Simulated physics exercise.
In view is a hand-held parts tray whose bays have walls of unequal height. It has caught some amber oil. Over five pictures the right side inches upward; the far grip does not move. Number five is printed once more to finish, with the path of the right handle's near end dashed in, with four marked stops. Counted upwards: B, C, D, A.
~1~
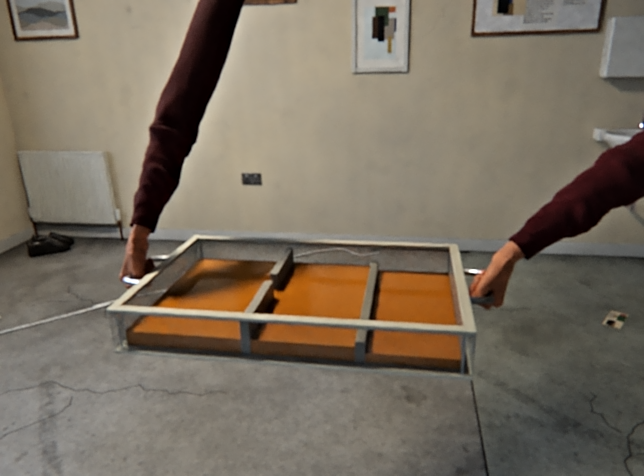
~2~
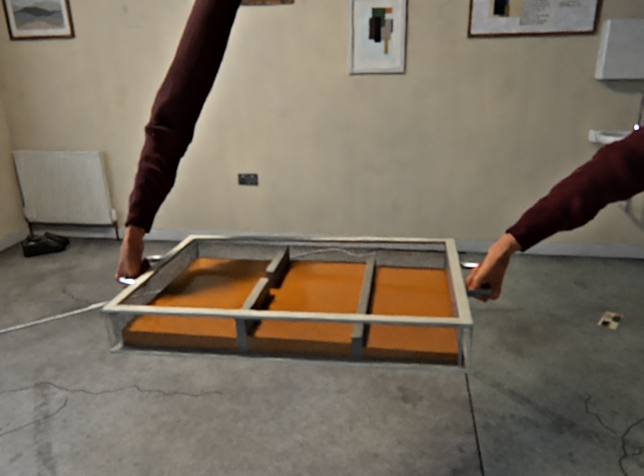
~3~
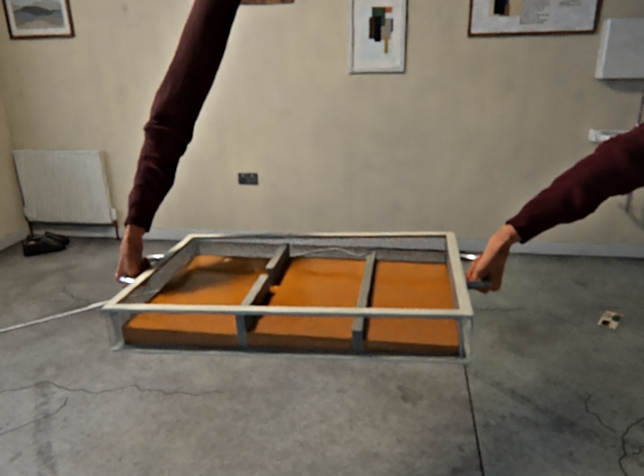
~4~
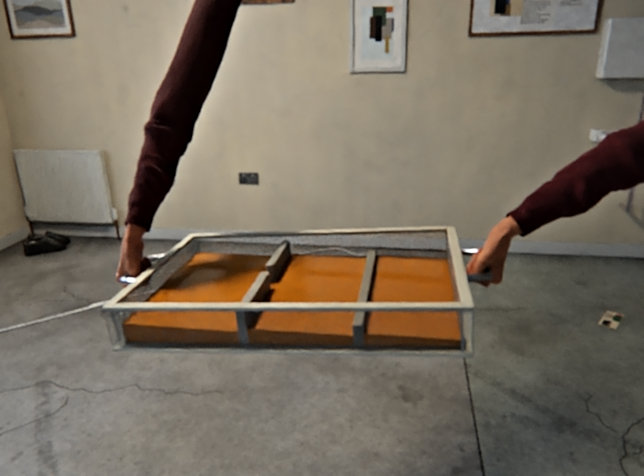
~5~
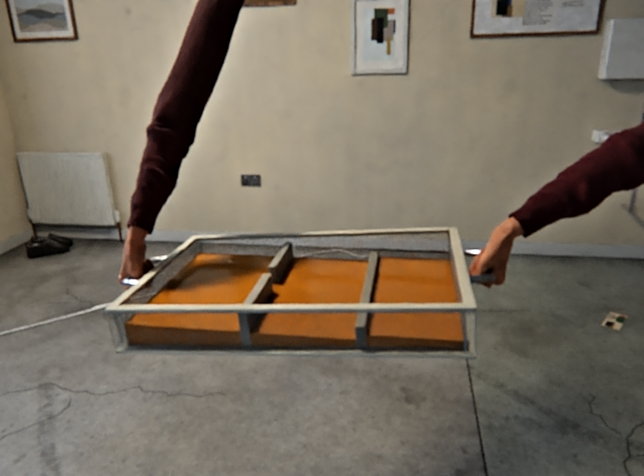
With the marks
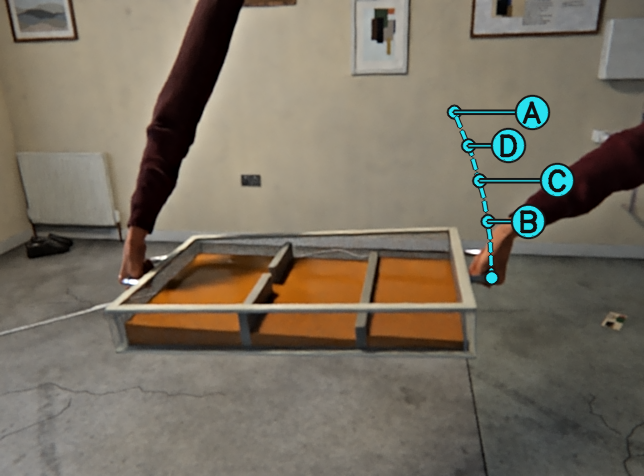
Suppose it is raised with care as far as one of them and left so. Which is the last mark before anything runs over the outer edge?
It is B.
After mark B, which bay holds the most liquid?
That is the left bay.
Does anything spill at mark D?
Yes, that goes wrong.
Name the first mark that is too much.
C.
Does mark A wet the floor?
Yes.
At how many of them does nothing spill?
One of the four.
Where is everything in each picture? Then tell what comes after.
The tray is level; deepest in the left bay, at (219, 292), shallowest in the right; right handle at (487, 286).
Tipped about 1° down to the left; no wall is crossed; right handle at (483, 279).
Tipped about 3° down to the left; no wall is crossed; right handle at (483, 271).
Tipped about 4° down to the left; no wall is crossed; right handle at (484, 264).
Tipped about 4° down to the left; deepest in the left bay, at (218, 285), shallowest in the right; right handle at (487, 265).
On the marked copy, A at (454, 112); B at (488, 221); C at (479, 180); D at (468, 145).
With A, about 48 % goes over the rim.
With B, nothing spills; the left bay holds the most.
With C, about 16 % goes over the rim.
With D, about 35 % goes over the rim.
